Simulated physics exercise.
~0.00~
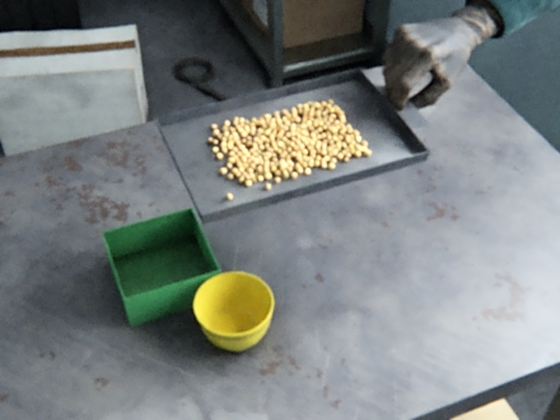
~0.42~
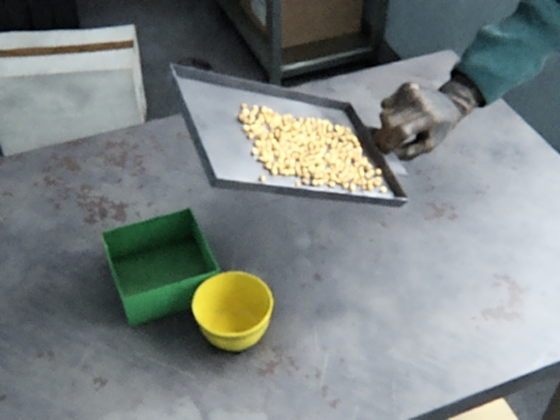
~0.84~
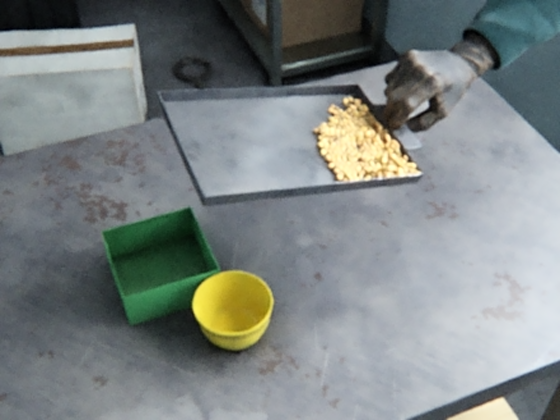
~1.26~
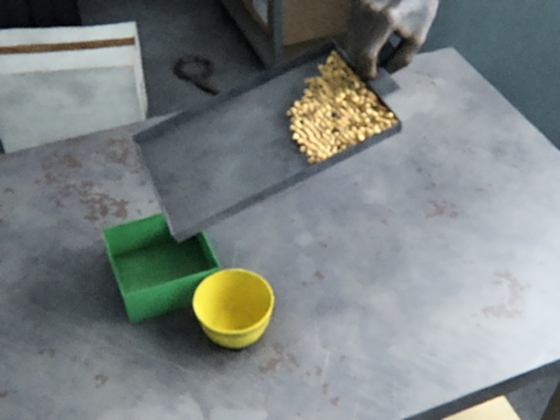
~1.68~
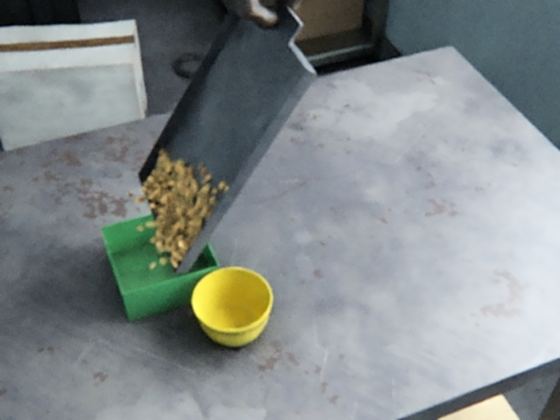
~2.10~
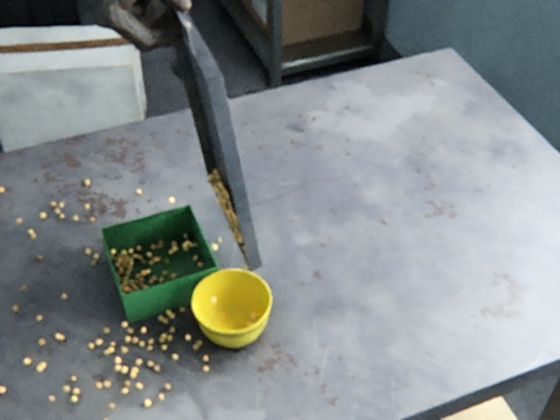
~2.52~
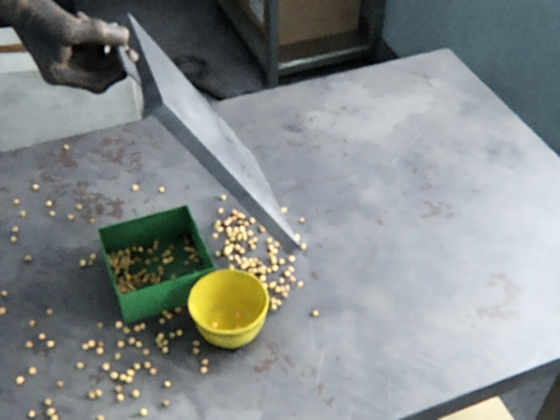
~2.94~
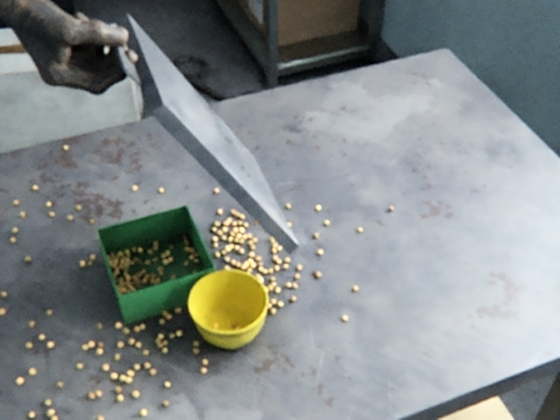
A gloved hand tips chickpeas from a tray, some into a green tin, most onto the table.
